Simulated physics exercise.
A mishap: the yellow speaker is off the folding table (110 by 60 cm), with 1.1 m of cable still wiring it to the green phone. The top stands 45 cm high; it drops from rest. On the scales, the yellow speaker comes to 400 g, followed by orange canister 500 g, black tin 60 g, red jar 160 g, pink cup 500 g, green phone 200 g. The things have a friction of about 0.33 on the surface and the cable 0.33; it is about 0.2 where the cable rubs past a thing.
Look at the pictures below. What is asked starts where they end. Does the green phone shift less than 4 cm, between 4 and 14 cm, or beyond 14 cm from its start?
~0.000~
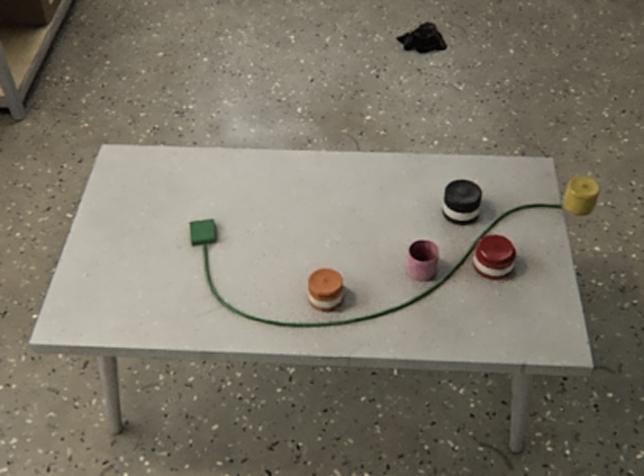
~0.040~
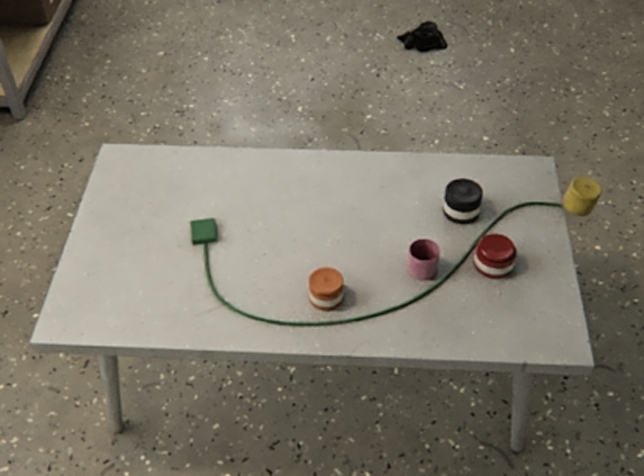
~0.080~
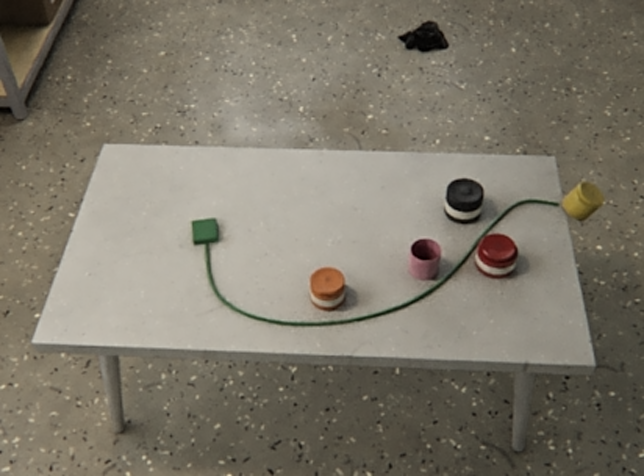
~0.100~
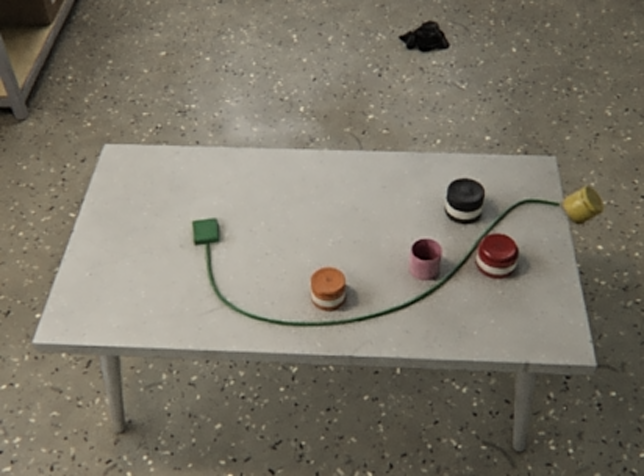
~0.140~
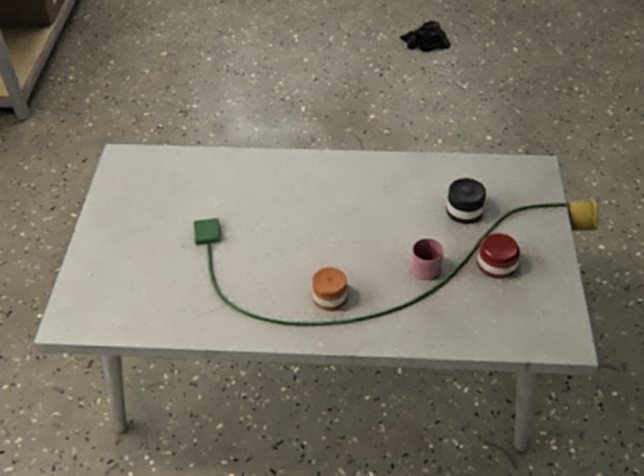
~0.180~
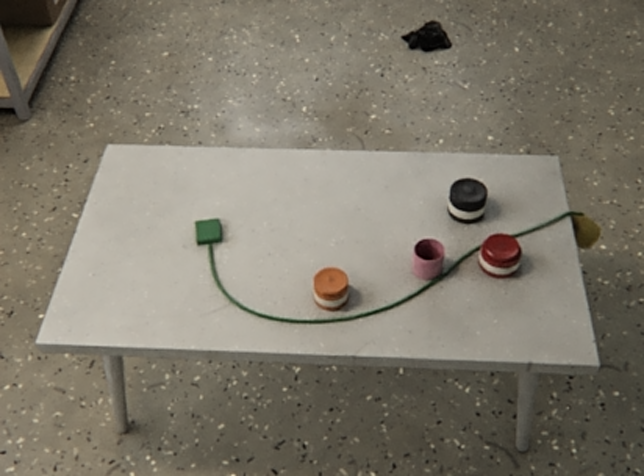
I expect it will go a huge distance.
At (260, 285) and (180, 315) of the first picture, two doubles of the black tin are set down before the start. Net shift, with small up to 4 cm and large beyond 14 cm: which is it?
First: A big shift; second: A slight shift.
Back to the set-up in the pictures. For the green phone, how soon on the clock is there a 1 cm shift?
Green phone: 0.28 s.
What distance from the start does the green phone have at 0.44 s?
Green phone 15 cm.
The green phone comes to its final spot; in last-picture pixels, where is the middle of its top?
Somewhere around (302, 285) is where it ends up.
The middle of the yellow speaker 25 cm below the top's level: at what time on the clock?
That comes at 0.32 seconds.
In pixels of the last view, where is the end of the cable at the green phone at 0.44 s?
It sits close to (282, 263) in the last view.
By 0.4 s, the cable's tail end at (282, 263); green phone 16 cm off its start, yellow speaker over the edge, orange canister 3 cm off its start.
By 0.7 s, the cable's tail end at (319, 292); green phone 27 cm off its start, yellow speaker over the edge, orange canister 3 cm off its start.
By 0.9 s, the cable's tail end at (319, 292); green phone 27 cm off its start at (302, 285), yellow speaker over the edge, orange canister 3 cm off its start at (336, 269).
By 1.2 s, the cable's tail end at (319, 292); green phone 27 cm off its start, yellow speaker over the edge, orange canister 3 cm off its start.
By 2.4 s, the cable's tail end at (319, 292); green phone 27 cm off its start at (302, 285), yellow speaker over the edge, red jar 3 cm off its start at (513, 255), orange canister 3 cm off its start at (336, 269).
